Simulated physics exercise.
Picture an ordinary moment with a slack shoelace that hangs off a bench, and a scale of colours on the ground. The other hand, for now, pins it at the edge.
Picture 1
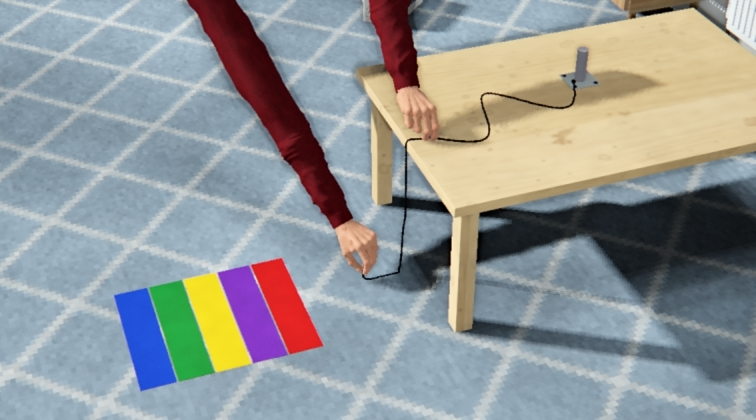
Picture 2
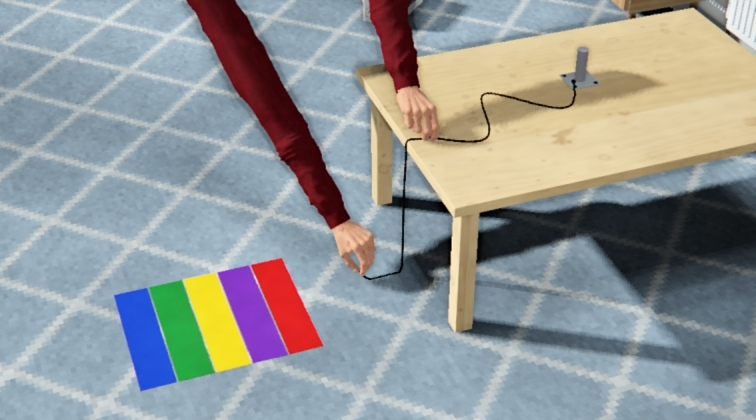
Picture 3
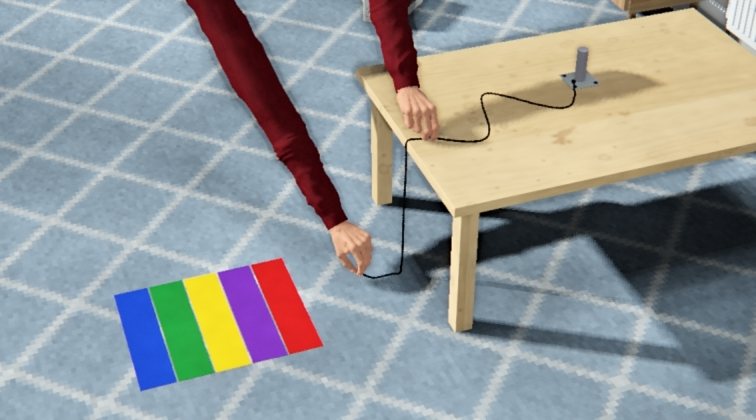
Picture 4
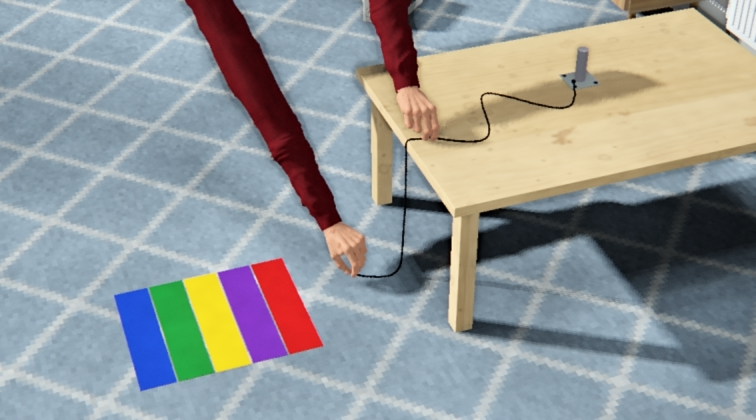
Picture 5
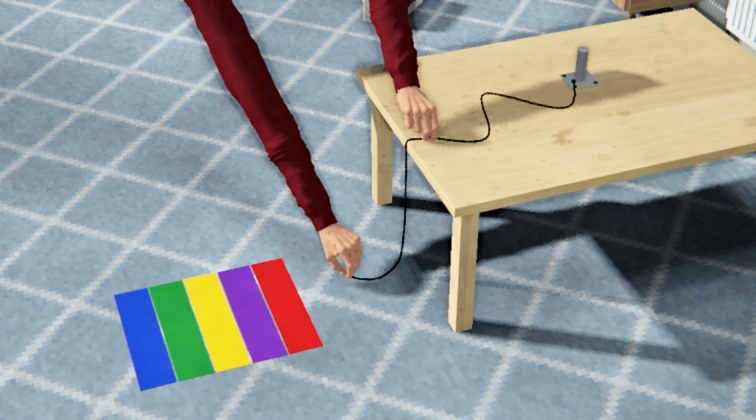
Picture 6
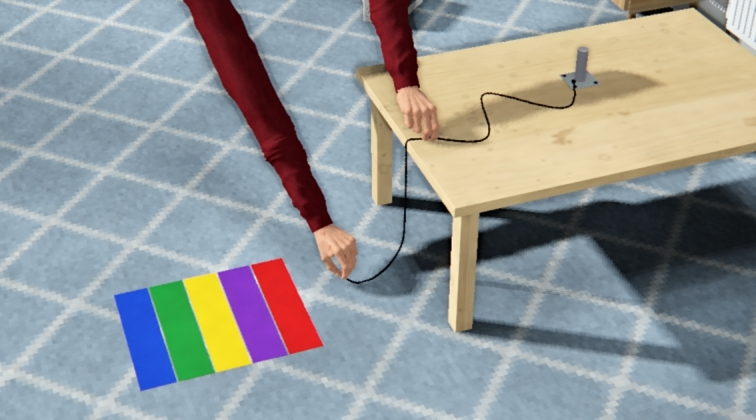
The clip opens with one hand pressing a dark cord at the edge of a wooden bench while the other holds its lower end near the floor, right of a mat striped blue, green, yellow, purple and red. The lower hand then moves slightly left, drawing the cord's end closer to the red stripe.
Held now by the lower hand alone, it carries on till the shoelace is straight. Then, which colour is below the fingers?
The blue one is below them.
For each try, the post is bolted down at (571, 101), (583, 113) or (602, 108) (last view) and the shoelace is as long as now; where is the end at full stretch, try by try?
The first try gives (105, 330), the second (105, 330) and the third (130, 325).
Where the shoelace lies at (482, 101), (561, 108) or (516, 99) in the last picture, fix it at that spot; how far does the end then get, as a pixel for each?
Try one gives (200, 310), try two (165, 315), and try three (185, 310).
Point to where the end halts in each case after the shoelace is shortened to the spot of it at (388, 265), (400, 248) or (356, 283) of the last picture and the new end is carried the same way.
Taking them in turn, it's about (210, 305), then about (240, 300), and finally about (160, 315).
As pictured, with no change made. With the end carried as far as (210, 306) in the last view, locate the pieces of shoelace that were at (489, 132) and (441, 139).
(398, 143) and (383, 193).
A little later, end near (210, 306); over yellow.
Next, end near (165, 316); over green.
When it is tight, end near (138, 322); over blue. It gets as far as the blue strip.
